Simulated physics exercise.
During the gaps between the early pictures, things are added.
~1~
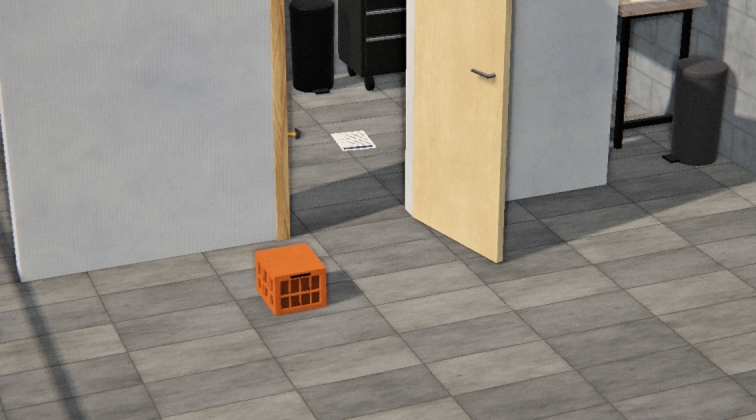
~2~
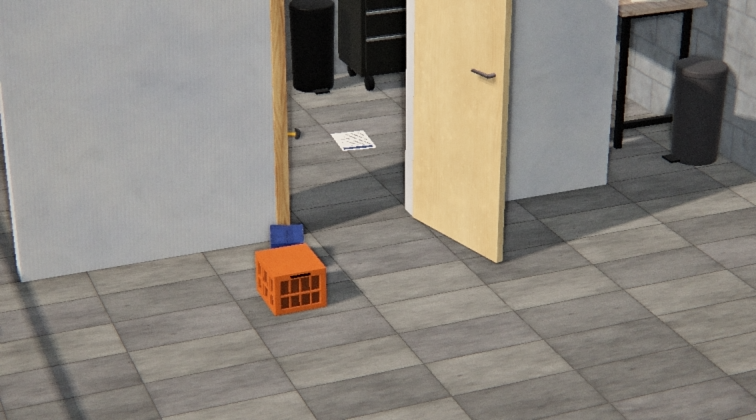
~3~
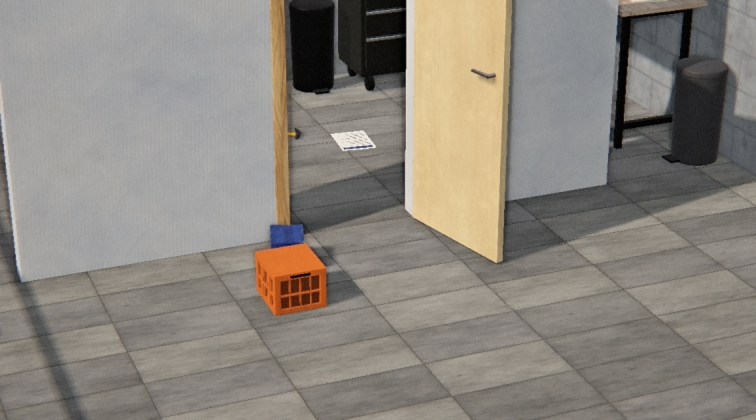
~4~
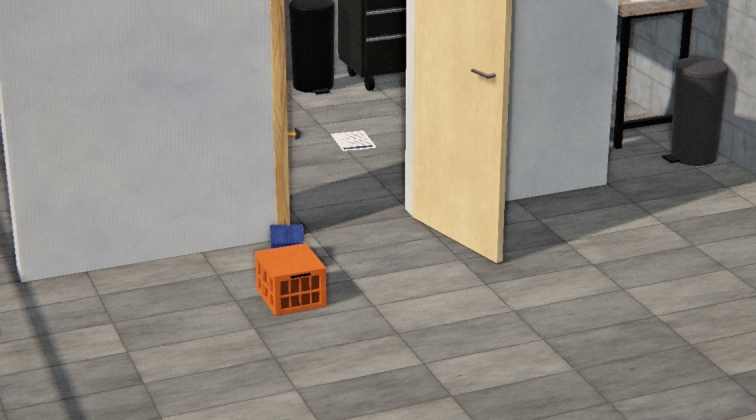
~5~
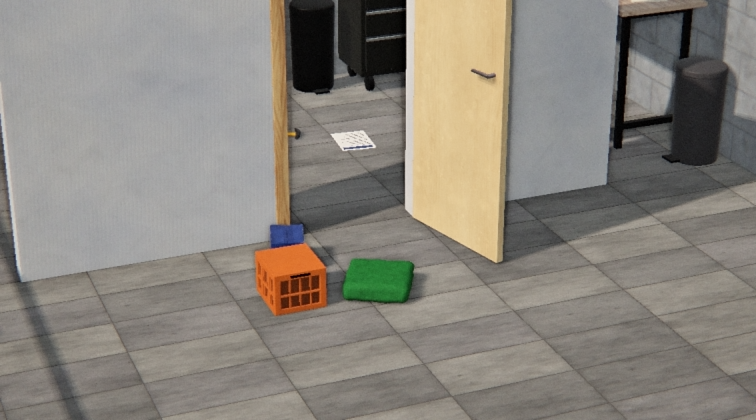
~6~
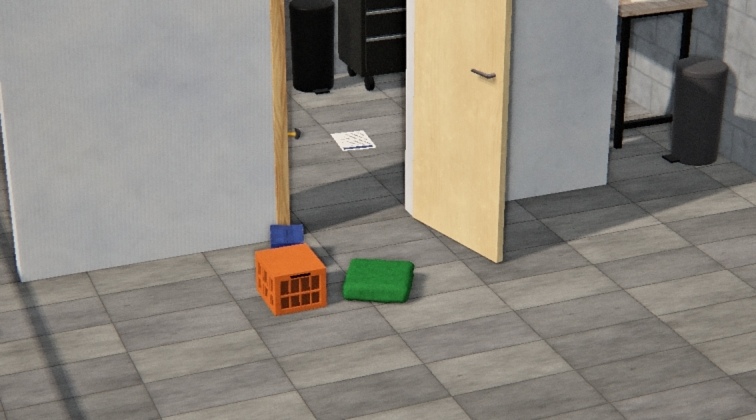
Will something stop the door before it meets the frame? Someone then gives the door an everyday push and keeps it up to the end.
No, it meets the frame.
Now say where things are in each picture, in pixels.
In the first frame, door wide open and still; orange crate (291, 279).
In the second frame, door wide open and still; orange crate (291, 279).
In the third frame, door wide open and still; orange crate (291, 279).
In the fourth frame, door wide open and still; orange crate (291, 279).
In the fifth frame, door wide open and still; orange crate (291, 279).
In the sixth frame, door wide open and still; green cushion (379, 280); orange crate (291, 279).
Then, 0.80 s on from there, door 73° open.
Then, 1.40 s on from there, door 32° open.
In the end, door 0° open; all 3 unmoved. At the end, from the last picture's camera, green cushion near (379, 280).
